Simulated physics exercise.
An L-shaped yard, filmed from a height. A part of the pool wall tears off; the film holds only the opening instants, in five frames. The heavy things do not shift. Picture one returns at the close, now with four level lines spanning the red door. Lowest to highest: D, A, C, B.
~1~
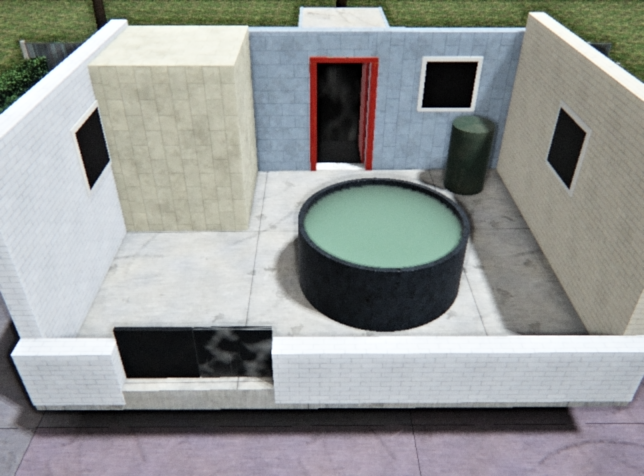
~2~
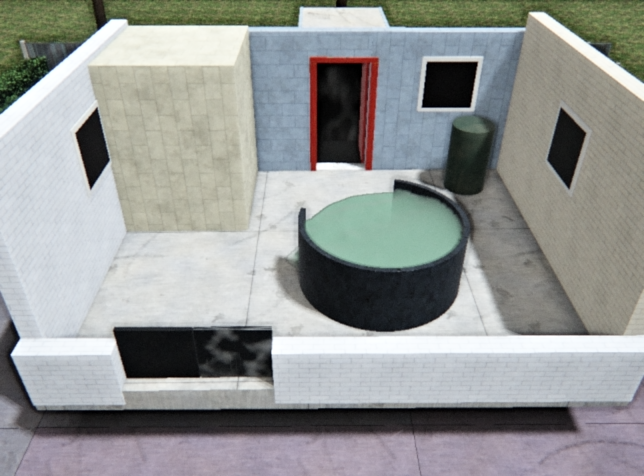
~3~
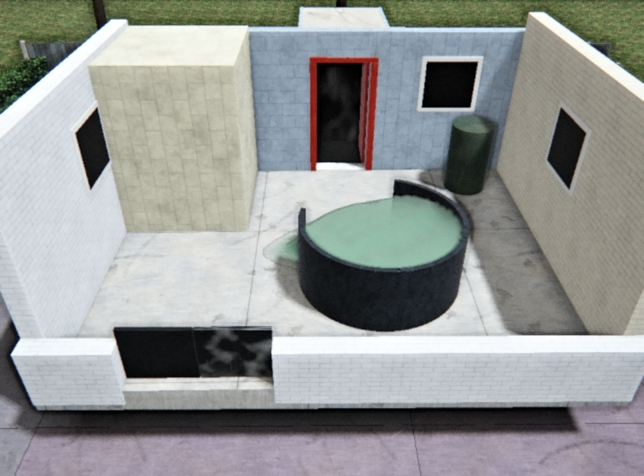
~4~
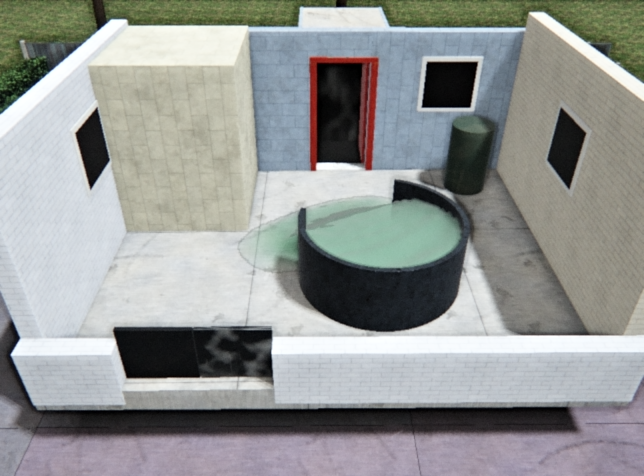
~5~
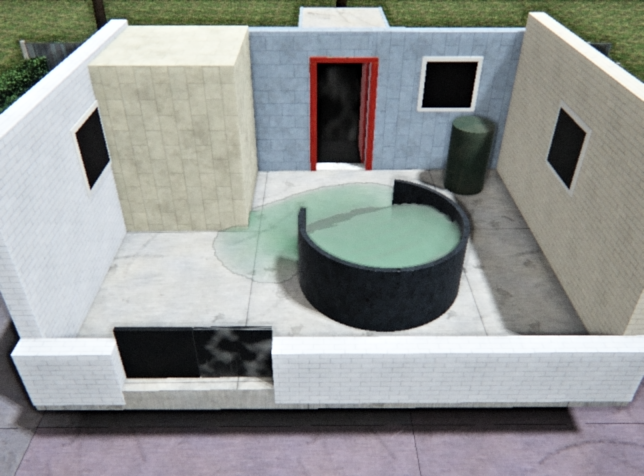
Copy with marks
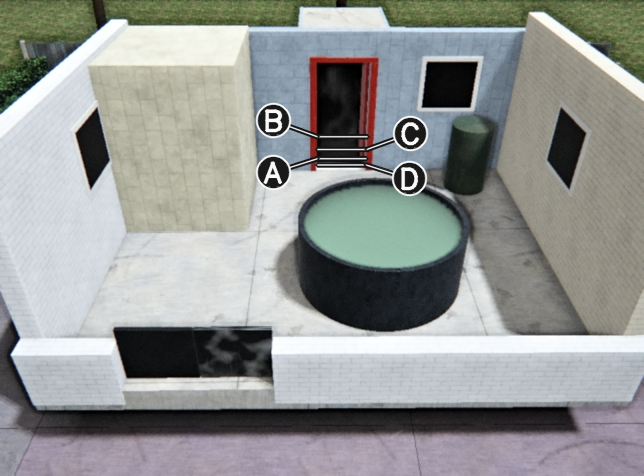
The clip opens on a walled yard seen from above, with a round, dark-sided pool of still green water and a red doorway behind. A section of the pool's back-left wall disappears, and water pours through the gap, spreading leftward in a widening sheet over the pale paving.
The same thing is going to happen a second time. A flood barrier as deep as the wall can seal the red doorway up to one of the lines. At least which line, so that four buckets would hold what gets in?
Go for C.
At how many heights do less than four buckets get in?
Two of the four.
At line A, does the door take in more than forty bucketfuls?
No, less.
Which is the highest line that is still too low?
The answer is A.
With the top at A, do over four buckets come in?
Yes.
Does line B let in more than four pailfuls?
No.
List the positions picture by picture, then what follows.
In the first frame, water in the pool at rest, its middle at (382, 224); foot of the red doorway at (341, 170); shut gate at (195, 335).
In the second frame, water covers 2 % of the ground, its front hidden from here.
In the third frame, 6 % of the ground under water, visible out to (282, 251).
In the fourth frame, 12 % of the ground under water, visible out to (252, 240).
In the fifth frame, 21 % of the ground under water, visible out to (223, 230).
In white, A at (341, 158); B at (342, 136); C at (342, 149); D at (341, 164); from the bottom up D, A, C, B.
If A is chosen, about 12 bucketfuls get in.
If B is chosen, nothing gets over.
If C is chosen, a bucket or two gets in.
If D is chosen, dozens of bucketfuls pour in.
